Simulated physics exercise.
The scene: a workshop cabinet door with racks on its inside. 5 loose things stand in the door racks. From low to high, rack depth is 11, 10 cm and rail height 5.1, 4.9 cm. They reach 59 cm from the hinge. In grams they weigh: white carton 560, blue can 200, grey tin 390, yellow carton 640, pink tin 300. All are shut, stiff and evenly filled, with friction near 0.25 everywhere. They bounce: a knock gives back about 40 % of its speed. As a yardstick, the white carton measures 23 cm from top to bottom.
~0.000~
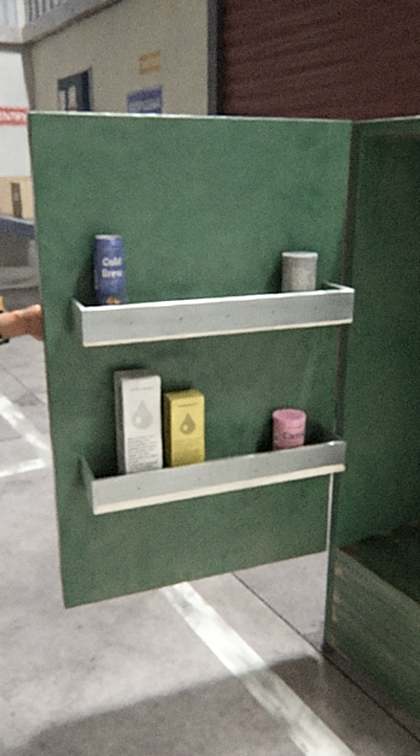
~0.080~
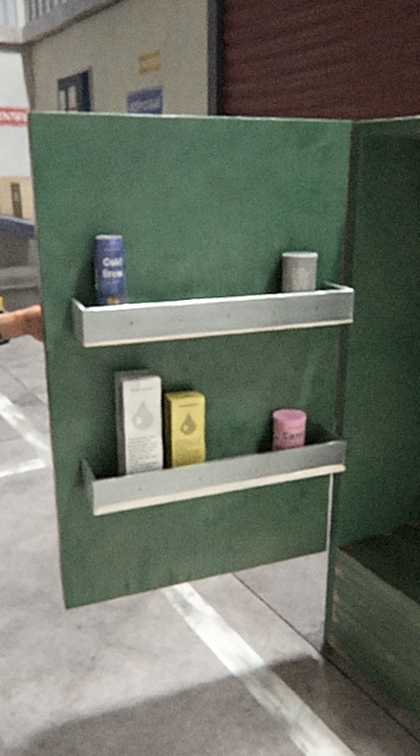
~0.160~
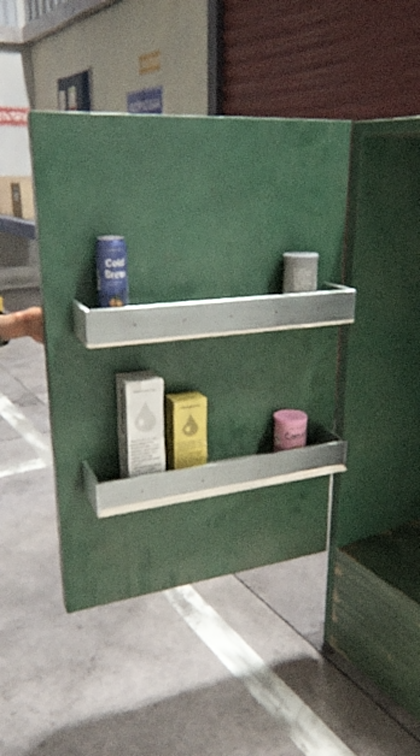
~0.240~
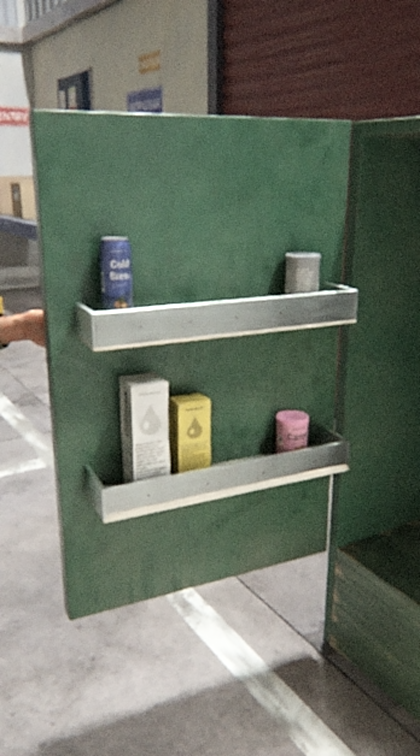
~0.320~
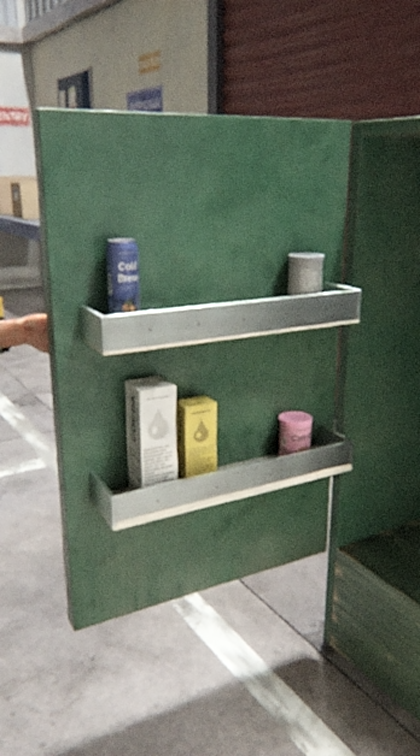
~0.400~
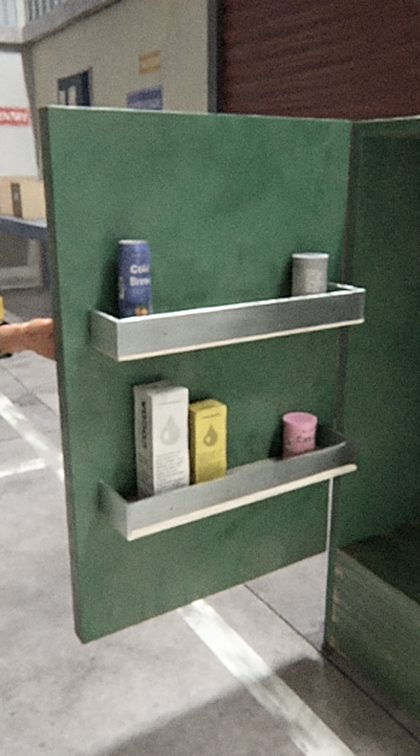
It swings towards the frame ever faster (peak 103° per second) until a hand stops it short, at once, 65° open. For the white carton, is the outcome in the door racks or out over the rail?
The white carton jumps its rail.
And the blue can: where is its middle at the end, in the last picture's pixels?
Near (256, 317).
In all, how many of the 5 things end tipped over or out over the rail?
In all, 2.
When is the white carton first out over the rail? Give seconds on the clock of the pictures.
Near 1.1 s.
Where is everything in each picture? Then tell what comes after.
In the first picture, door 100° open; white carton (138, 429); blue can (110, 282).
In the second picture, door 100° open; yellow carton (184, 434); pink tin (289, 435).
In the third picture, door 98° open; blue can (113, 283); grey tin (300, 283).
In the fourth picture, door 96° open; yellow carton (190, 438); pink tin (292, 437).
In the fifth picture, door 93° open; blue can (124, 287); grey tin (305, 284).
In the sixth picture, door 89° open; white carton (162, 445); yellow carton (204, 446).
By 0.70 s, door 65° open.
By 1.00 s, door 65° open; white carton tilted 41° near (281, 482); blue can tilted 73°; yellow carton tilted 3°.
By 1.40 s, door 65° open; white carton now out over the rail; blue can tilted 70°; yellow carton 4 cm from its spot.
By 1.60 s, door 65° open; blue can tilted 68°; yellow carton 4 cm from its spot.
When it is over (2.4 s), out over the rail, white carton; lying over in the door racks, blue can; the other 3 within 5 cm of the start.
